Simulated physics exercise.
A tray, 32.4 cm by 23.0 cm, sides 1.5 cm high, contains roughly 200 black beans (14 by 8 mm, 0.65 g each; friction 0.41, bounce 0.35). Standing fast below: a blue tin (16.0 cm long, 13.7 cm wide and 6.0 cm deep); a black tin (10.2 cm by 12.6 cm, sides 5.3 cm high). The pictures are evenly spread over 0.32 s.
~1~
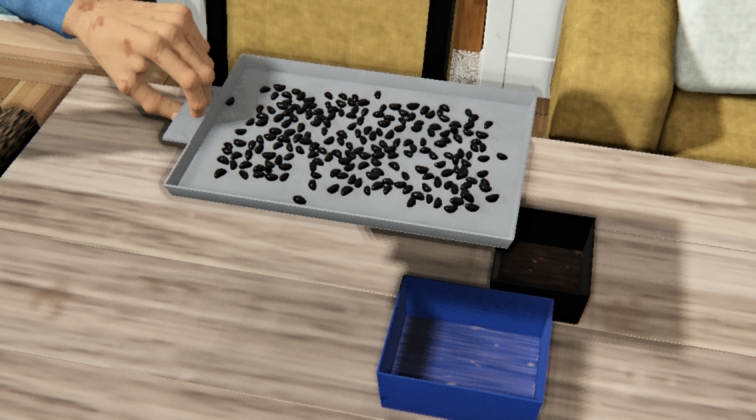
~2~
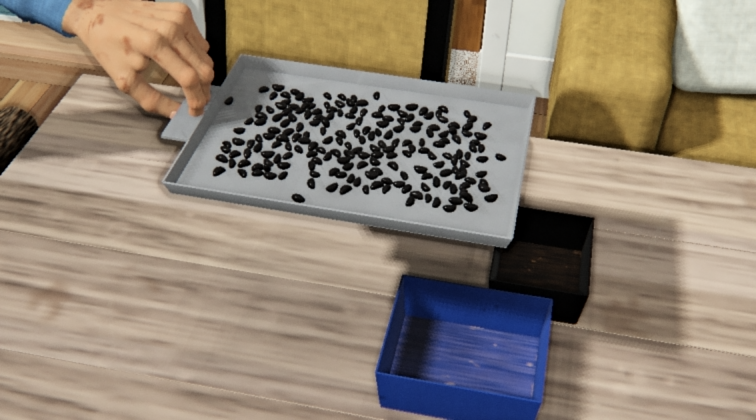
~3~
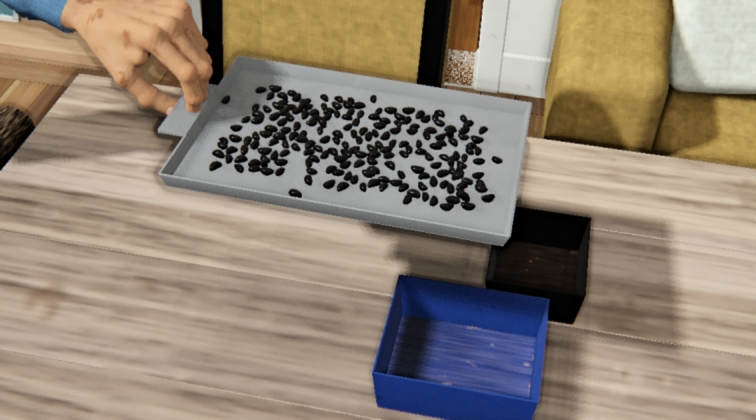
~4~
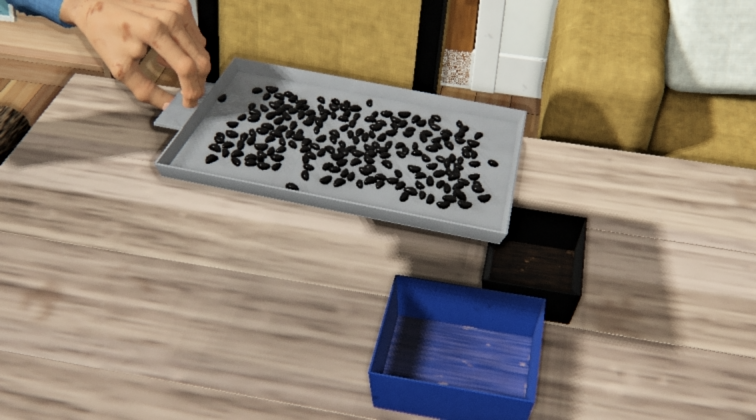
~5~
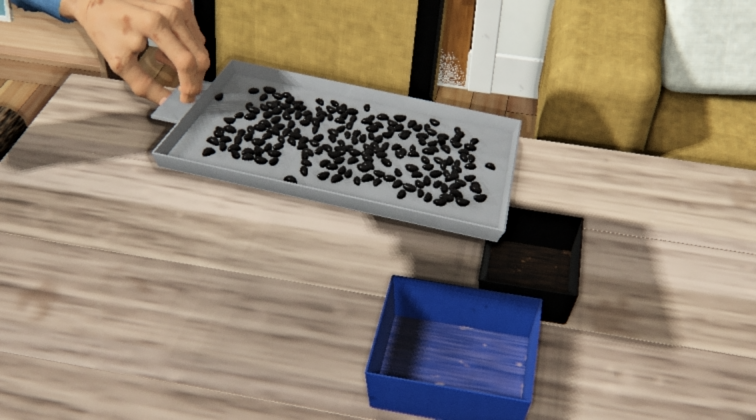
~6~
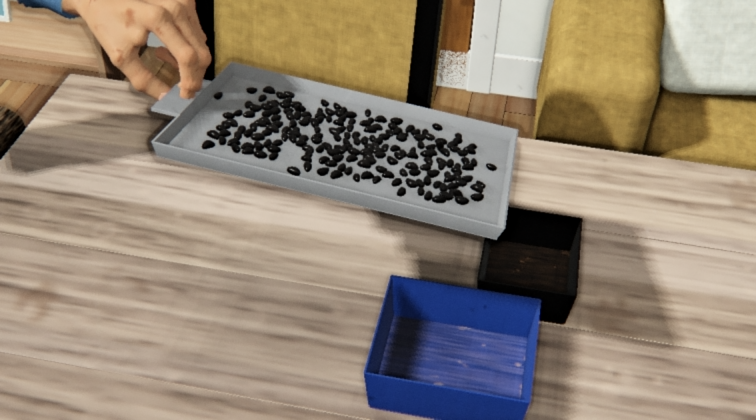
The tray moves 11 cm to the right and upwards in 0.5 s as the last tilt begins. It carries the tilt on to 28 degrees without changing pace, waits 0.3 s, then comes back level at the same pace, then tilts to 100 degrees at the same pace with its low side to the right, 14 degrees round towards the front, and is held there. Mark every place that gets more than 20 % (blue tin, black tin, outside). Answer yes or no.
In the blue tin: Yes; in the black tin: Yes; outside everything: Yes.
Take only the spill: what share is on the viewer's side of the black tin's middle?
Some 90 per cent.
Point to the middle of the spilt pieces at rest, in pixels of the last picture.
Near (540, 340).
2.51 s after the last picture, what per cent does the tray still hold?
Some 50 per cent of the load.
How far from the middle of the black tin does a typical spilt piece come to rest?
About 16 cm.
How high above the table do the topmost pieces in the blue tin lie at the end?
Some 2.0 cm.
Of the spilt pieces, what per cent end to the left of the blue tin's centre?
Some 20 per cent.
Then, 0.97 s after the last picture, tilt 10 degrees; tray 100 %; middle of all pieces on or above the table near (397, 116).
Then, 1.77 s after the last picture, tilt 29 degrees; tray 100 %; middle of all pieces on or above the table near (511, 109).
Then, 2.51 s after the last picture, tilt 72 degrees; tray 50 %, blue tin 20 %, outside 15 %, black tin 10 %, in the air 5 %; middle of all pieces on or above the table near (518, 288).
Then, 3.22 s after the last picture, tilt 100 degrees; blue tin 45 %, outside 25 %, black tin 30 %; middle of all pieces on or above the table near (504, 339).
In the end, tray 0 %, blue tin 45 %, outside 25 %, black tin 30 %.
